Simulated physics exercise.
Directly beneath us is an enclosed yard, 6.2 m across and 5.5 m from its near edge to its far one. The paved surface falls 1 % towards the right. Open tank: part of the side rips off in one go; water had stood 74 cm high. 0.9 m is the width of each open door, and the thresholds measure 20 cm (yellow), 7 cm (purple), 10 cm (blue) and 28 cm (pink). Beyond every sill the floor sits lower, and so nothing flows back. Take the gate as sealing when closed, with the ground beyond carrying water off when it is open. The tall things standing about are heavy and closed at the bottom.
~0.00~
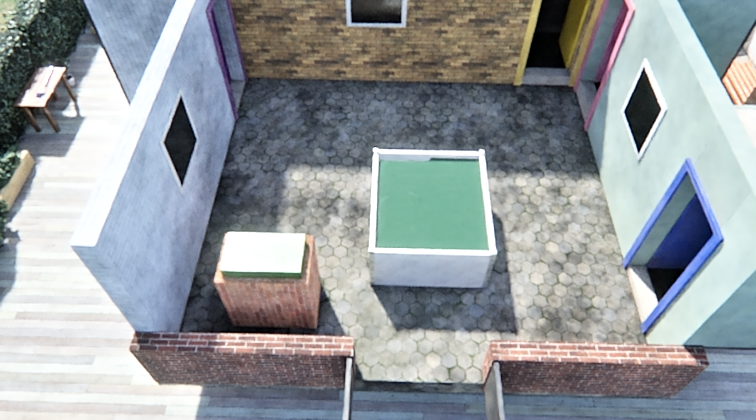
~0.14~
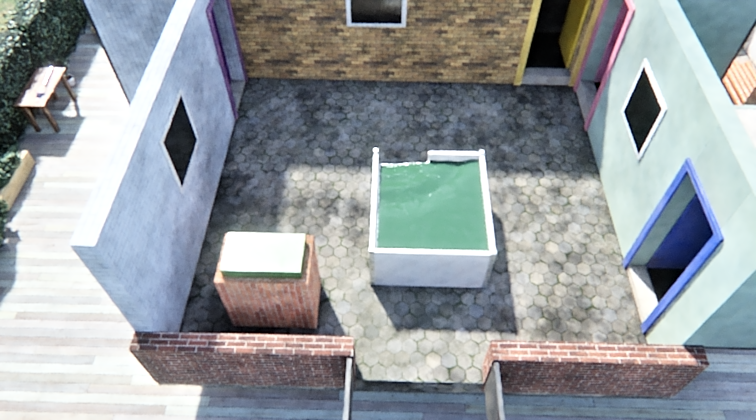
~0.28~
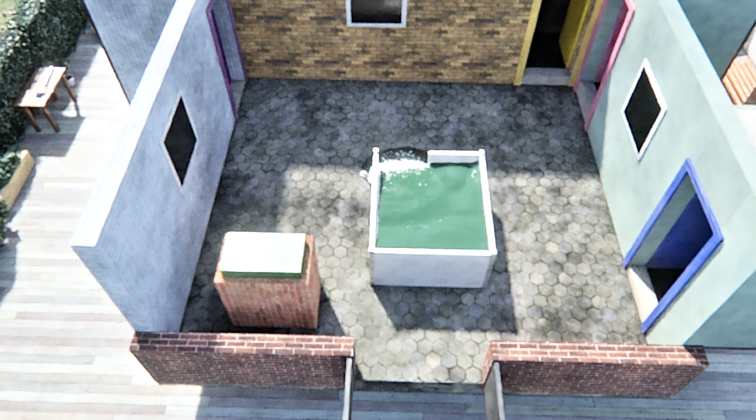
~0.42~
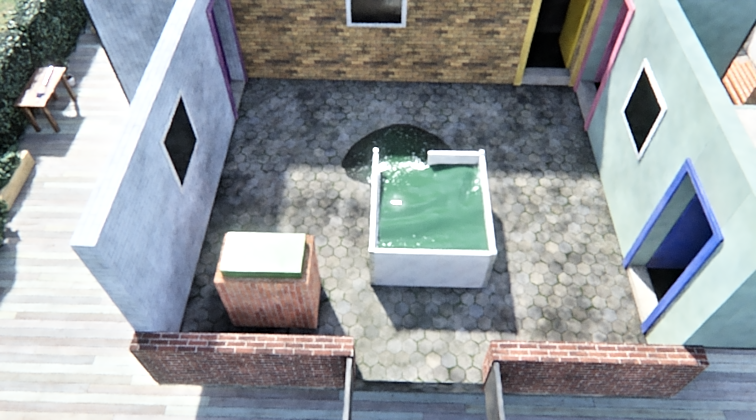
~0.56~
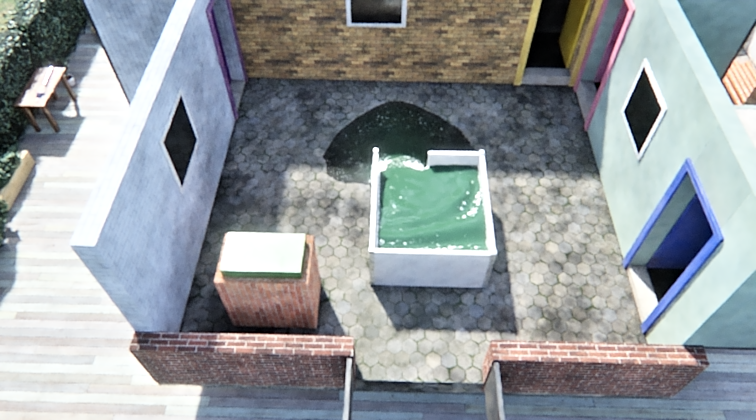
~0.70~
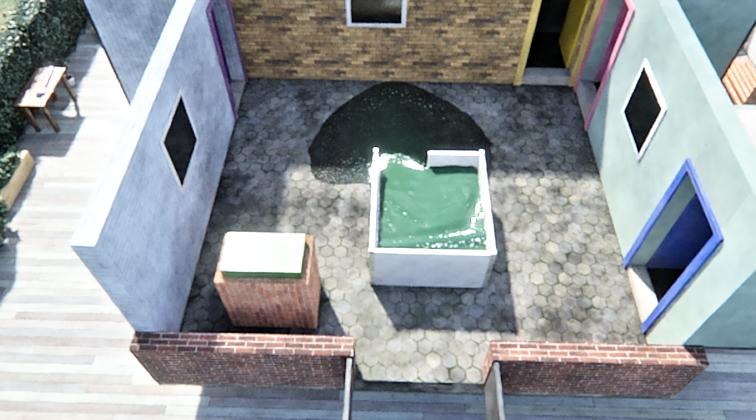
At first, a white-walled open tank of still green water stands whole in a paved yard beside a wooden box. Part of its far wall breaks away, and water pours through the gap. A dark pool then spreads across the paving behind it toward the brick wall, while the tank's surface ripples and foams.
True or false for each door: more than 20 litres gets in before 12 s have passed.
Yellow door false, purple door true, blue door false, pink door false.
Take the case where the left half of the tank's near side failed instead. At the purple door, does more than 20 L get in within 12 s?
Against that limit: Purple not over.
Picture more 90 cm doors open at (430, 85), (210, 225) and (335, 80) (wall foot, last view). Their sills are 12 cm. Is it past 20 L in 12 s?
Check each in turn: The first succeeds, the second fails, the third succeeds.
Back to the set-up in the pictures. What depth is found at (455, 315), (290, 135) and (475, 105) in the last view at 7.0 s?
First 0 cm, then 6 cm, then 6 cm.
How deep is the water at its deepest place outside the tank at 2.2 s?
Max around 30 cm.
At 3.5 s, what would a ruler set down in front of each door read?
Measured in centimetres, the yellow door gives 12, the purple door 18, the blue door 0 and the pink door 19.
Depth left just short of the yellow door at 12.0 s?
It's about 7.5 cm.
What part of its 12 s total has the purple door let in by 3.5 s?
Roughly 55 percent is in by then.
After 1.4 s water covers 25 % of the floor and is deepest (35 cm) near (400, 181); yellow door not reached, purple door not reached, blue door not reached, pink door not reached.
After 2.2 s water covers 30 % of the floor and is deepest (30 cm) near (256, 82); yellow door 9 cm at the sill, 0 L in, purple door 20 cm at the sill, 12 L in, blue door not reached, pink door not reached.
After 3.5 s water covers 40 % of the floor and is deepest (21 cm) near (565, 90); yellow door 12 cm at the sill, 0 L in, purple door 18 cm at the sill, 103 L in, blue door not reached, pink door 19 cm at the sill, 0 L in.
After 7.0 s water covers 85 % of the floor and is deepest (12 cm) near (567, 96); yellow door 11 cm at the sill, 1 L in, purple door 8 cm at the sill, 179 L in, blue door 4 cm at the sill, 0 L in, pink door 11 cm at the sill, 0 L in.
After 12.0 s water covers 95 % of the floor and is deepest (9 cm) near (618, 242); yellow door 8 cm at the sill, 1 L in, purple door 3 cm at the sill, 181 L in, blue door 8 cm at the sill, 0 L in, pink door 8 cm at the sill, 0 L in.
